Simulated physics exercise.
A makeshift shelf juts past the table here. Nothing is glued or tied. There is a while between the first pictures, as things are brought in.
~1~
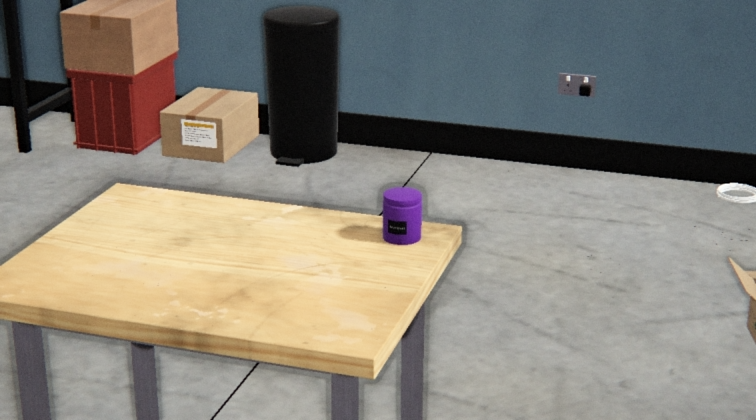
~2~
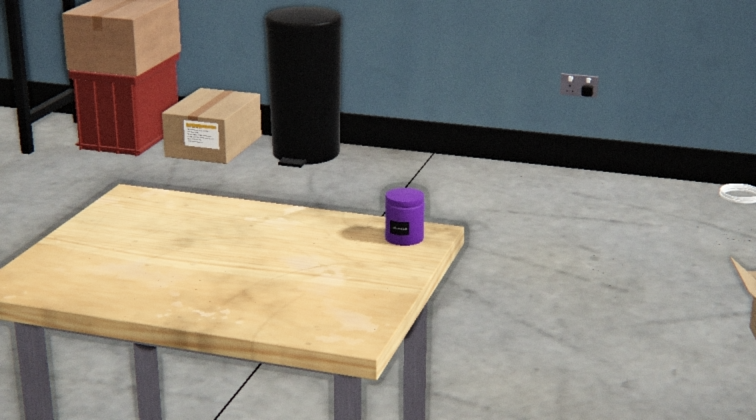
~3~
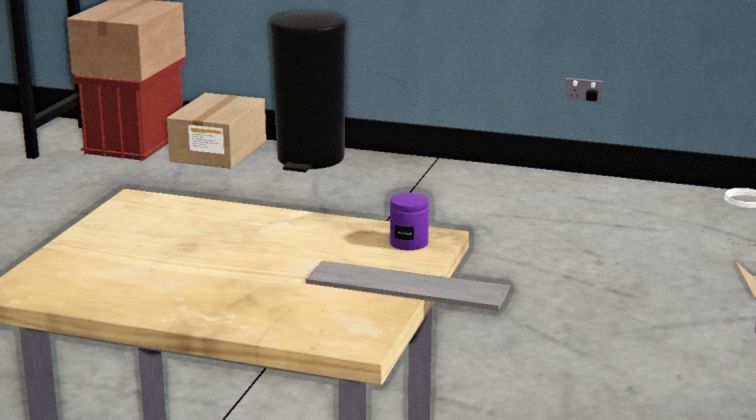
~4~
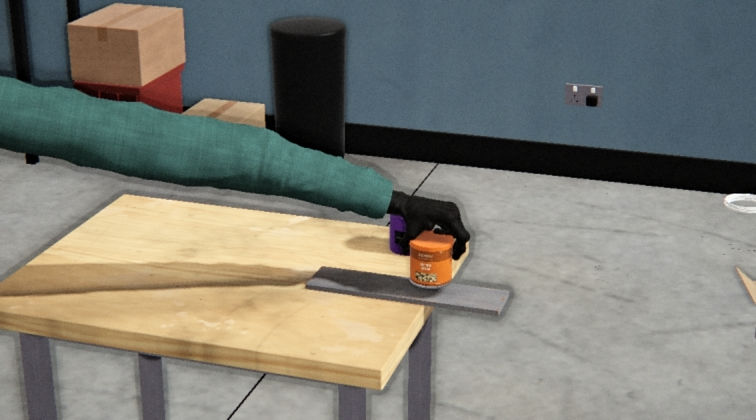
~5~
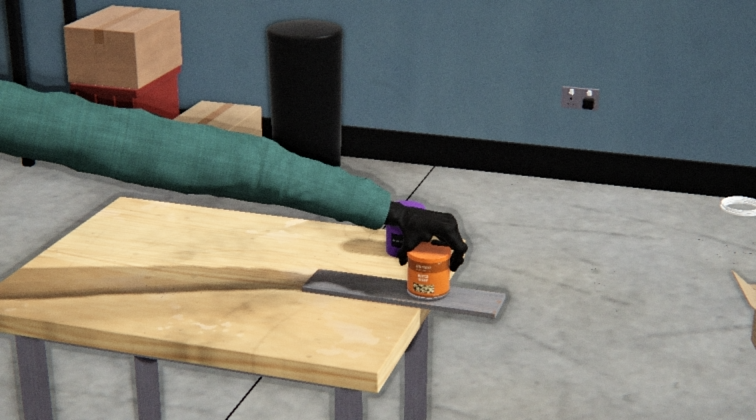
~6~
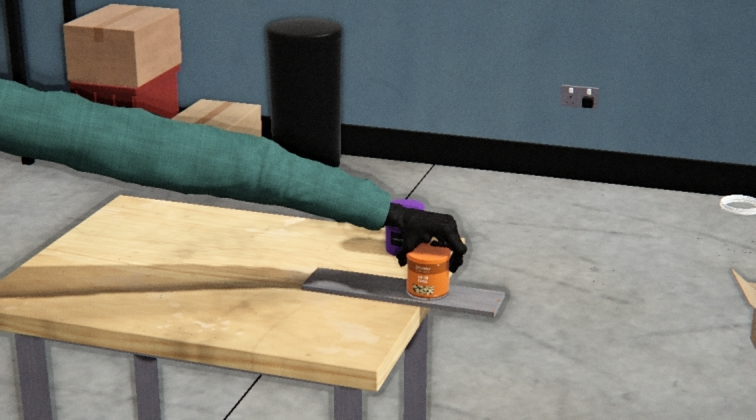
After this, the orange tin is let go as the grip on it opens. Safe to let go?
After that, it's totally fine sitting there.
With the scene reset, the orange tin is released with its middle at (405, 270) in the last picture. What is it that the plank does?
Outcome: Stable.
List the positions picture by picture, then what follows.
In the first frame, the last thing is not in view yet.
In the second frame, the last thing is not in view yet.
In the third frame, the last thing is not in view yet; grey plank (407, 284).
The fourth frame shows still above its spot; orange tin (431, 259); grey plank (407, 290).
The fifth frame shows in place under the hand; orange tin (429, 270); grey plank (403, 293).
The sixth frame shows in place under the hand; orange tin (428, 272); grey plank (403, 291).
Then, 0.50 s later than the last frame, all is still.
Then, 1.30 s later than the last frame, orange tin resting near (428, 272).
When it is over, all 3 as before. End places, in pixels of the last picture, orange tin near (428, 272). The plank keeps its balance.
